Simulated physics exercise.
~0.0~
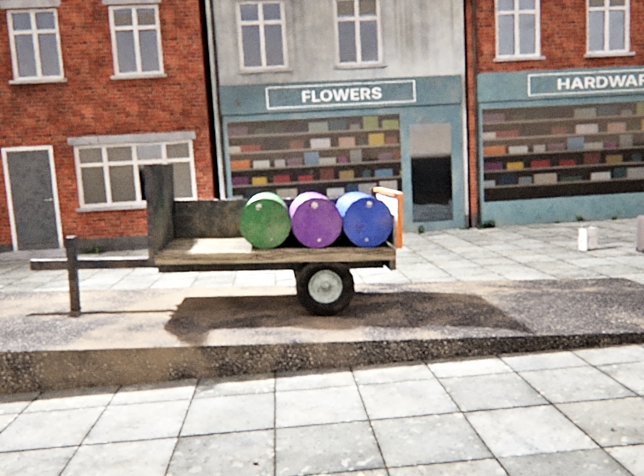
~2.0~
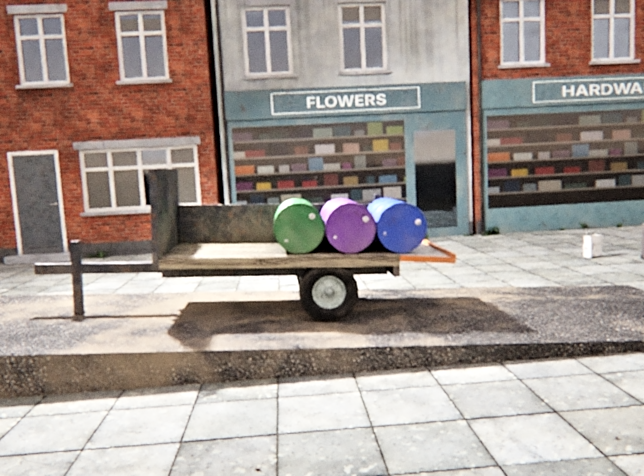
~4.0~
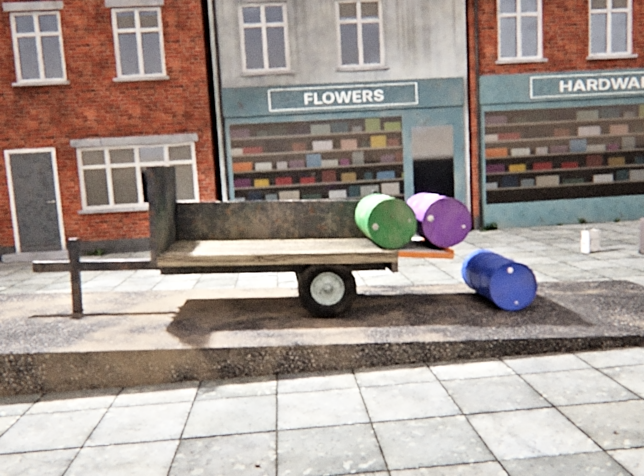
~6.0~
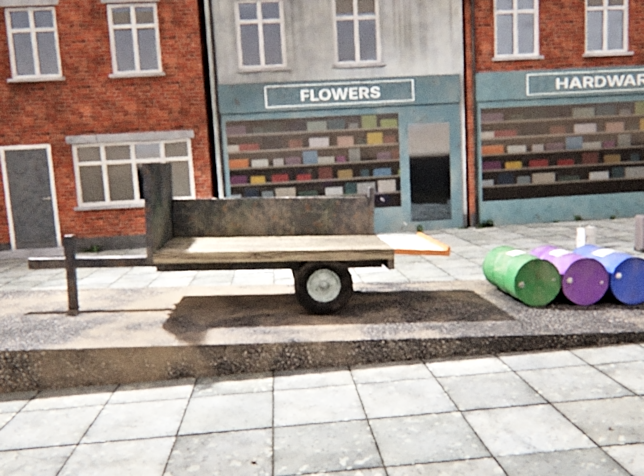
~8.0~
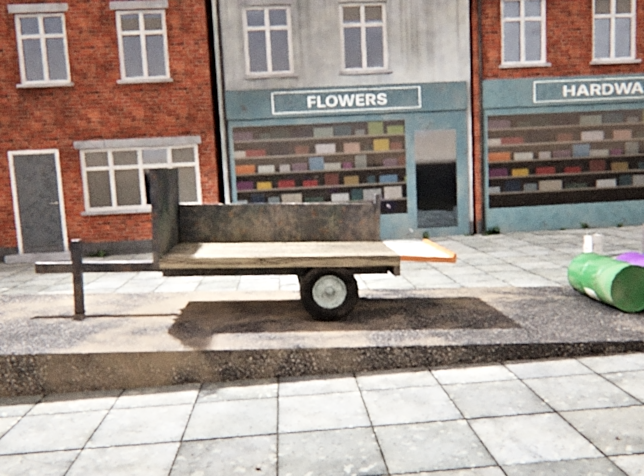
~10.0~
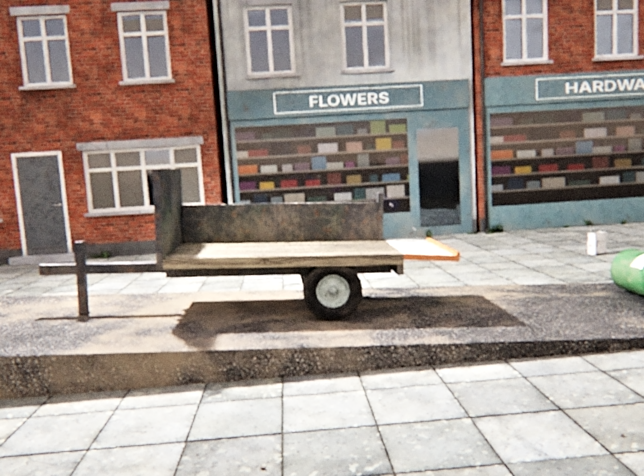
Three drums roll right off a trailer's lowered tailgate and continue rolling away down the street.
